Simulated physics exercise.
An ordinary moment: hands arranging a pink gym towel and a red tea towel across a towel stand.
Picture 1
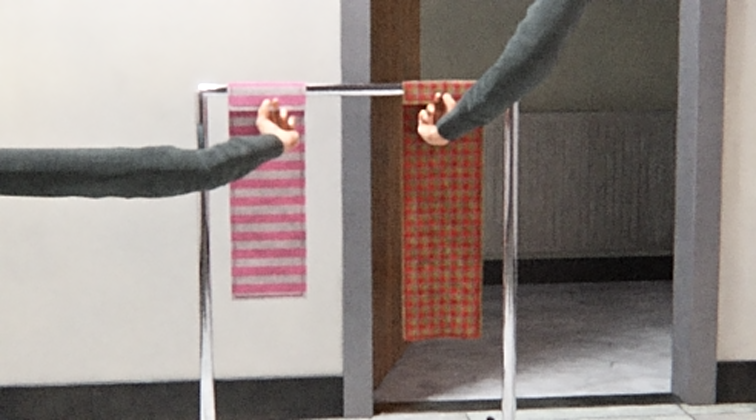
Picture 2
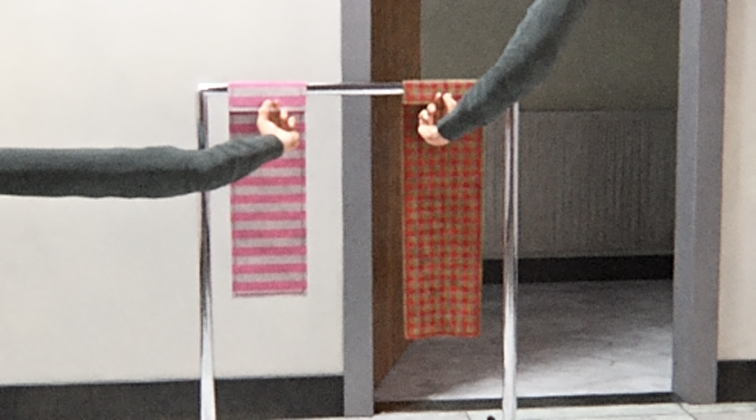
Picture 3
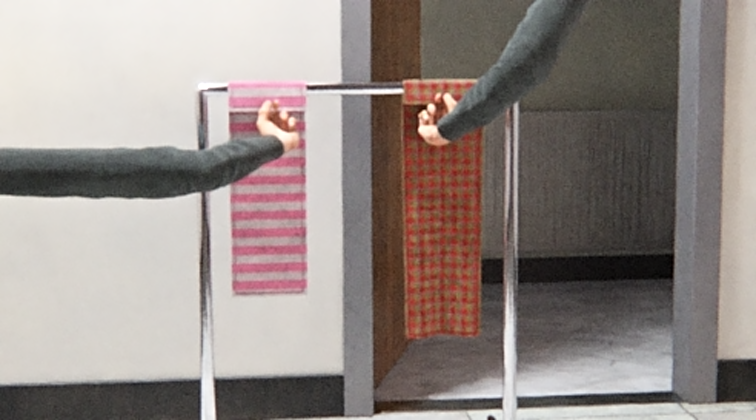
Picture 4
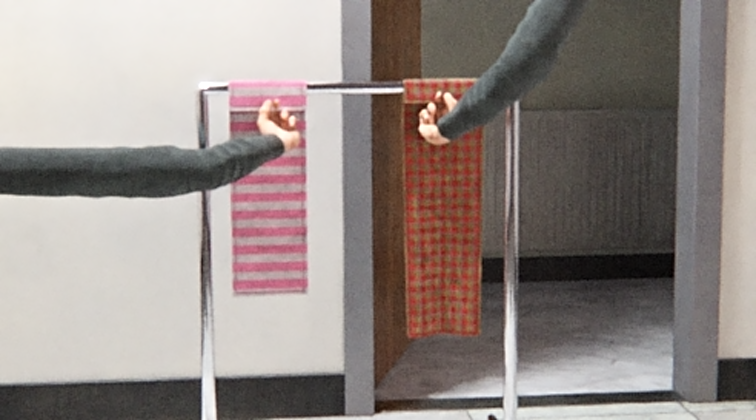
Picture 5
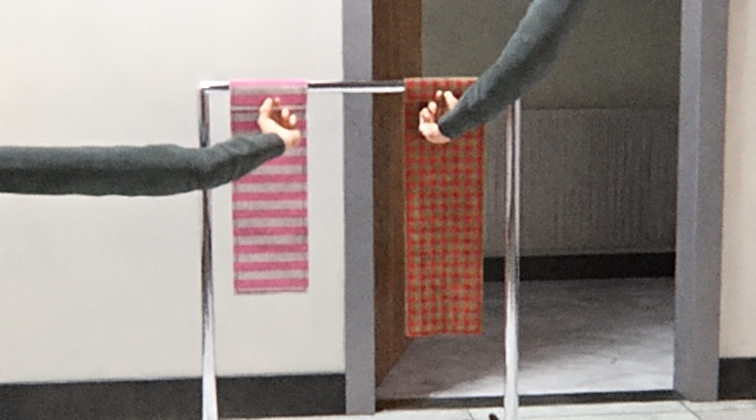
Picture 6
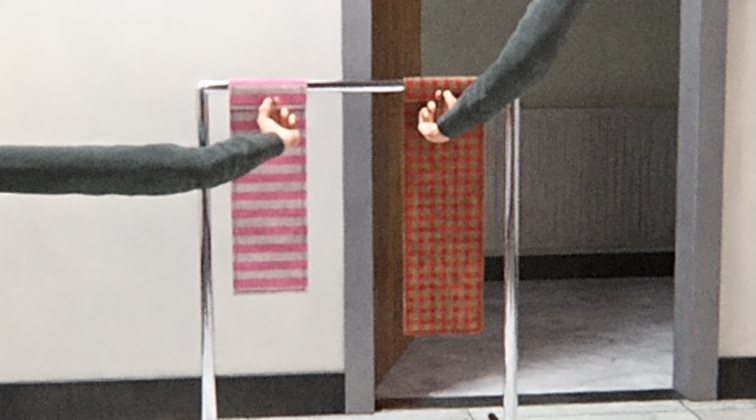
Two hands in dark sleeves staying almost still against a pink striped towel and a red checked towel on a metal stand.
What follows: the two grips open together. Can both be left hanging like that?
In the end the pink gym towel slips to the floor; the red tea towel is pulled off by its long side.
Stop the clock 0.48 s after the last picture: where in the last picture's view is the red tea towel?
Close to (443, 402).
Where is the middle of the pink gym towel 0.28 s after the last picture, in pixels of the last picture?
At about (270, 216).
Then, 0.28 s after the last picture, gym towel clear of the rail and dropping near (270, 216); tea towel clear of the rail and dropping near (444, 257).
Then, 0.48 s after the last picture, gym towel clear of the rail and dropping near (272, 377); tea towel clear of the rail and dropping near (443, 402).
Then, 0.70 s after the last picture, gym towel in a heap on the floor; tea towel in a heap on the floor.
At rest, gym towel in a heap on the floor; tea towel in a heap on the floor. The pink gym towel is pulled off by its long side and the red tea towel slides off.
